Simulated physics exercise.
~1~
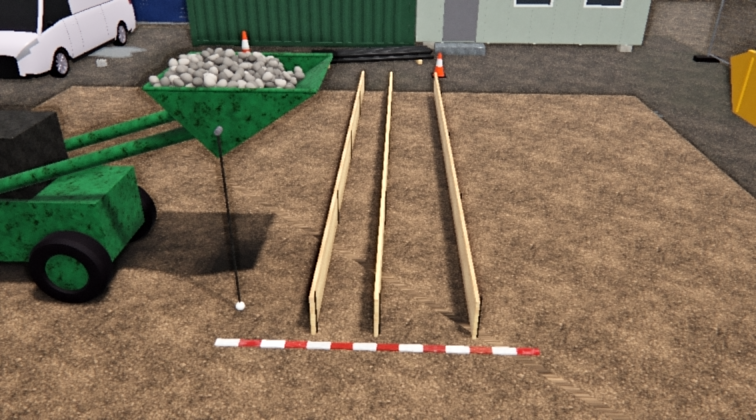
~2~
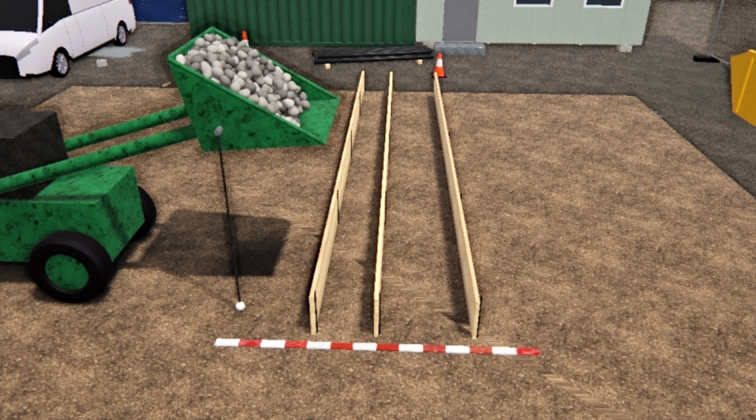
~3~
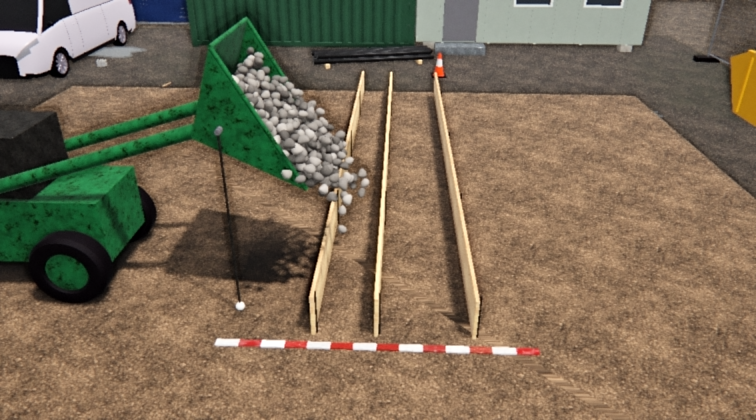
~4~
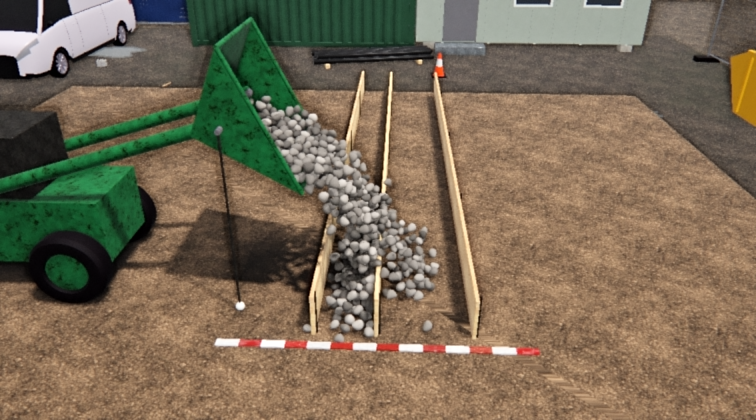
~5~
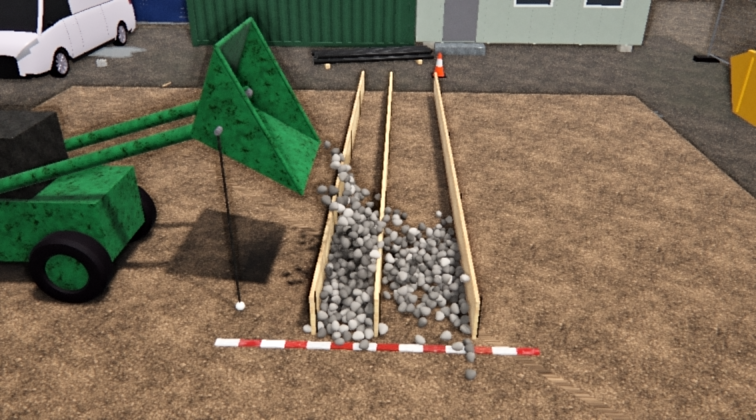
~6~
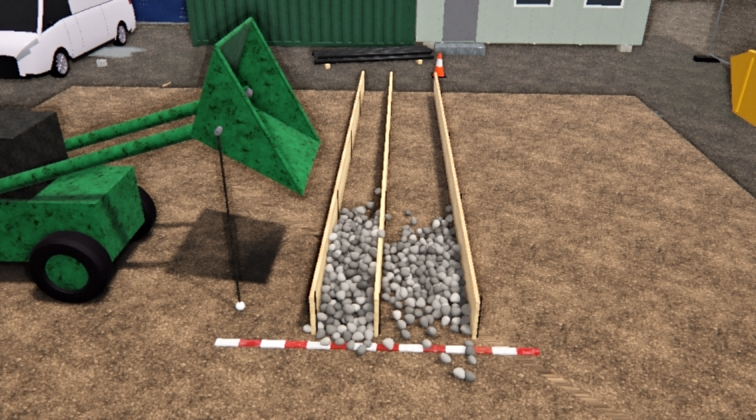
The clip opens on a green loader at the left, its raised bucket heaped with grey stones beside three long wooden boards that form two bays on brown ground. The bucket tips toward the right, and the stones slide down its floor toward the lip. The first ones spill over the nearest board, then a thick stream pours across the middle board into the far bay as well. The bucket stops, steeply tilted, and empties. At the end, stones lie in both bays, more in the near one, with a few strays around the red and white strip in front.
